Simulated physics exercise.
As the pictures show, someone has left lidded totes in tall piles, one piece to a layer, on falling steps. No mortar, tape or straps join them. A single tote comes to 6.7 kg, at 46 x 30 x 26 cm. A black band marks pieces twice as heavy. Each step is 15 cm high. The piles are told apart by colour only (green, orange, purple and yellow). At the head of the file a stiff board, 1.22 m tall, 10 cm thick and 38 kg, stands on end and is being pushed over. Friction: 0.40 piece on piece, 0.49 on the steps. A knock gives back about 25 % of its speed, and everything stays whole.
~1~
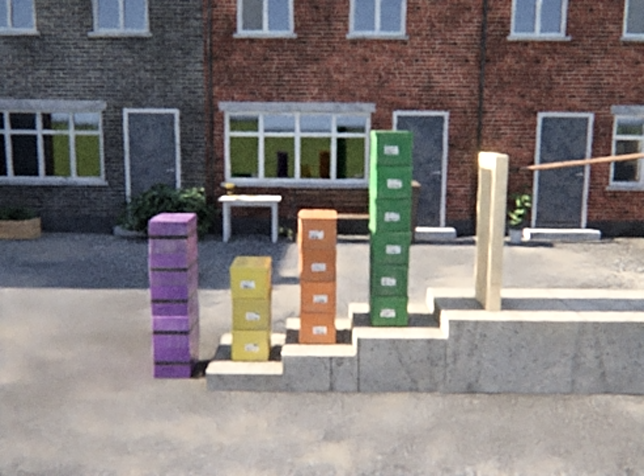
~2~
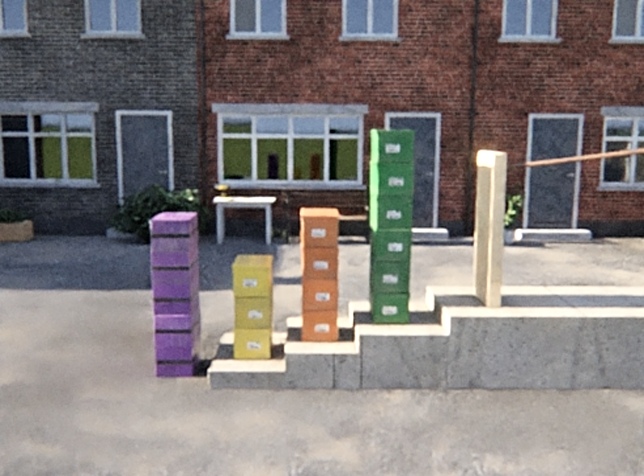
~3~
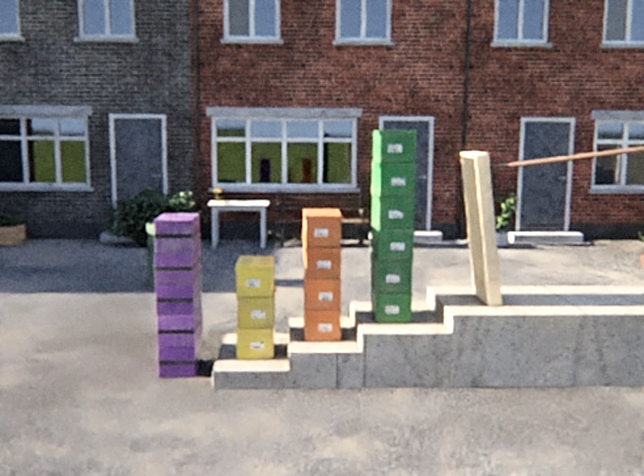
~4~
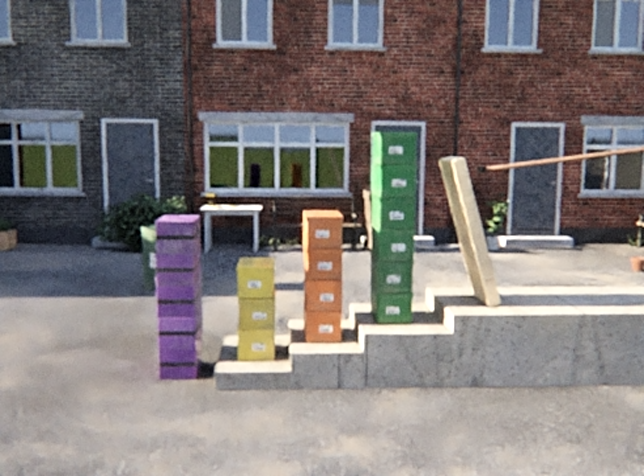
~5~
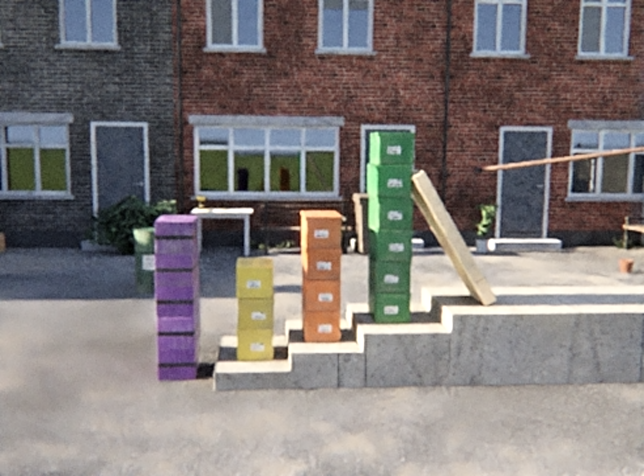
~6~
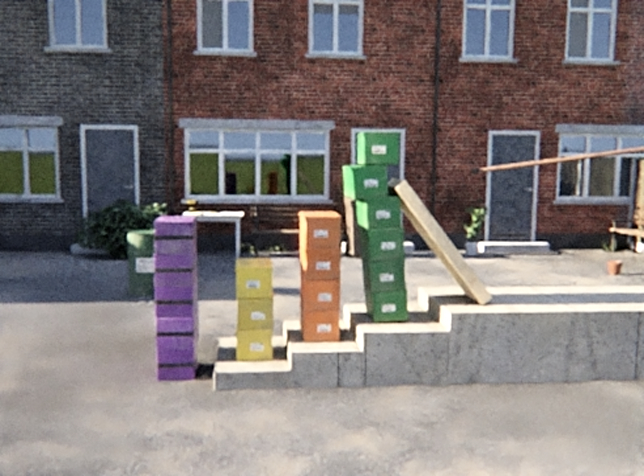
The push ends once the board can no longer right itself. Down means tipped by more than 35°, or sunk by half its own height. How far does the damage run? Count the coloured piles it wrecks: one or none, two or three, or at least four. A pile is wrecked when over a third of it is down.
Piles wrecked: Four or more.
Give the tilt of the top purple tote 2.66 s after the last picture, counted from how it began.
Roughly 180°.
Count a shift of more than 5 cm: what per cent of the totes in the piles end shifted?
90 per cent.
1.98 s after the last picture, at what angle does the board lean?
Some 80° from upright.
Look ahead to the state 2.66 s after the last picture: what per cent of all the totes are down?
At that moment 85 per cent.
Then, 0.52 s later than the last frame, board 57° from upright; none of the 18 totes down, 9 disturbed; top green tote tilted 20°, 9 cm lower; top orange tote tilted 10°.
Then, 1.04 s later than the last frame, board 78° from upright; 8 of the 18 totes down; top green tote tilted 18°, 32 cm lower; top orange tote tilted 18°, 14 cm lower.
Then, 1.98 s later than the last frame, board 78° from upright; 14 of the 18 totes down; top green tote on its side; top purple tote tilted 55°, 39 cm lower.
Then, 2.66 s later than the last frame, board 78° from upright; 15 of the 18 totes down; top purple tote upside down; top orange tote on its side.
When it is over, board 78° from upright; 15 of the 18 totes down; top purple tote upside down; top orange tote on its side. Wrecked, green, orange, purple and yellow. In pixels of the last frame, middles, top orange tote near (63, 327).
